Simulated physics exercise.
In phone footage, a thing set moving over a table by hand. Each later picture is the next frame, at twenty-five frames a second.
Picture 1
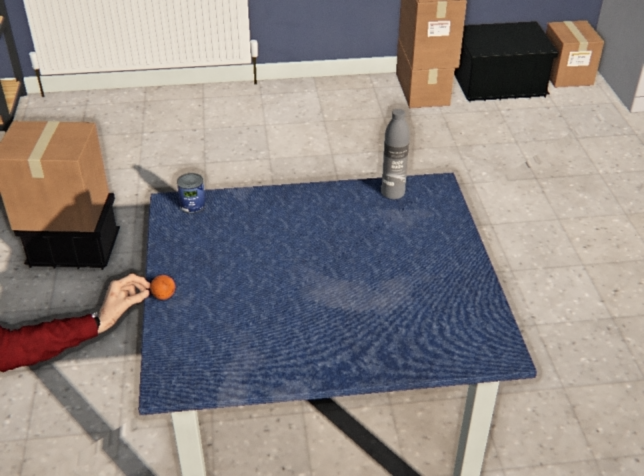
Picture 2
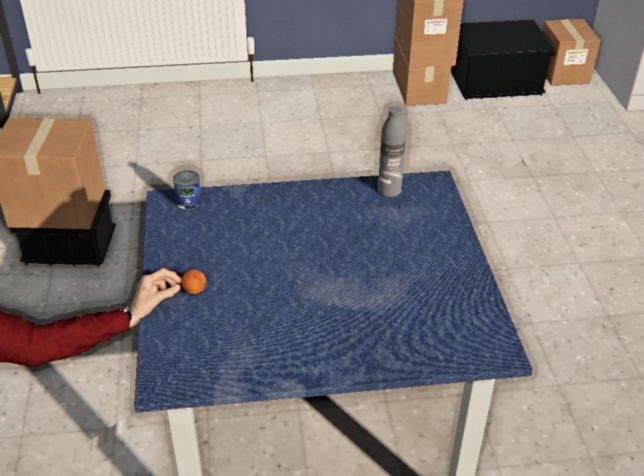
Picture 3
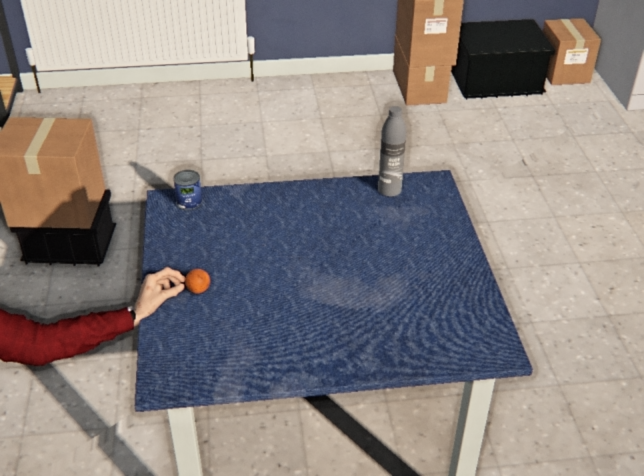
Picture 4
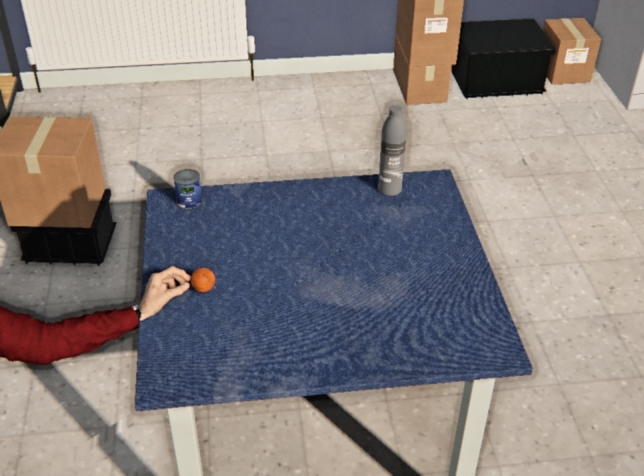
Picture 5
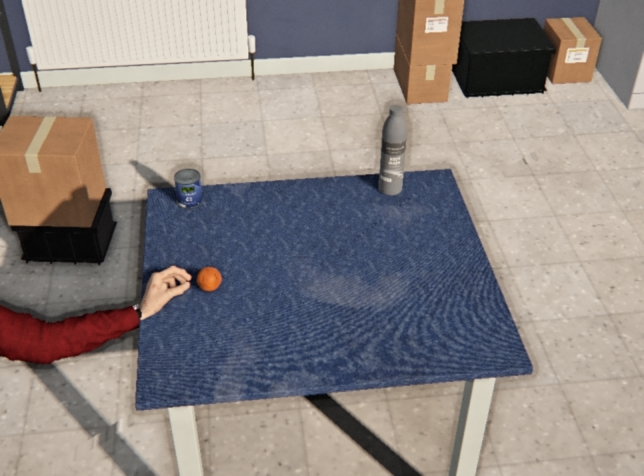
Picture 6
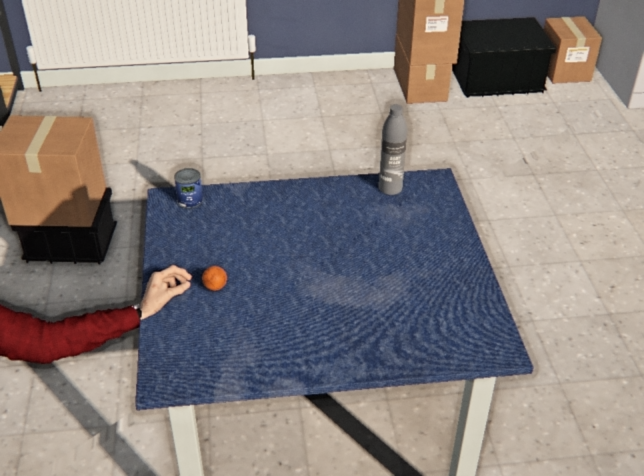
A hand in a red sleeve reaches in from the left over a blue-topped table, seen from above in a tiled room with a white radiator and stacked boxes. A small orange ball is at its fingertips, with a dark tin and a grey bottle along the table's far edge. The hand moves the ball rightward, then stays back as it rolls slightly further right, while the view shifts slightly early on.
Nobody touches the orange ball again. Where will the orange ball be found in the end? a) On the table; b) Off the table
Option a: On the table.
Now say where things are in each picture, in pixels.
Under the hand; orange ball (163, 287), in the first picture.
Under the hand; orange ball (194, 282), in the second picture.
Under the hand; orange ball (198, 281), in the third picture.
Orange ball (203, 280), in the fourth picture.
Orange ball (209, 279), in the fifth picture.
Orange ball (214, 278) rolled a little, in the sixth picture.
Then, 0.20 s after the last picture, orange ball rolled about its own width near (236, 277).
Then, 0.40 s after the last picture, orange ball rolled well along near (249, 276).
At rest, moved from the start, orange ball. Seen from the same camera at the end, orange ball near (253, 275).
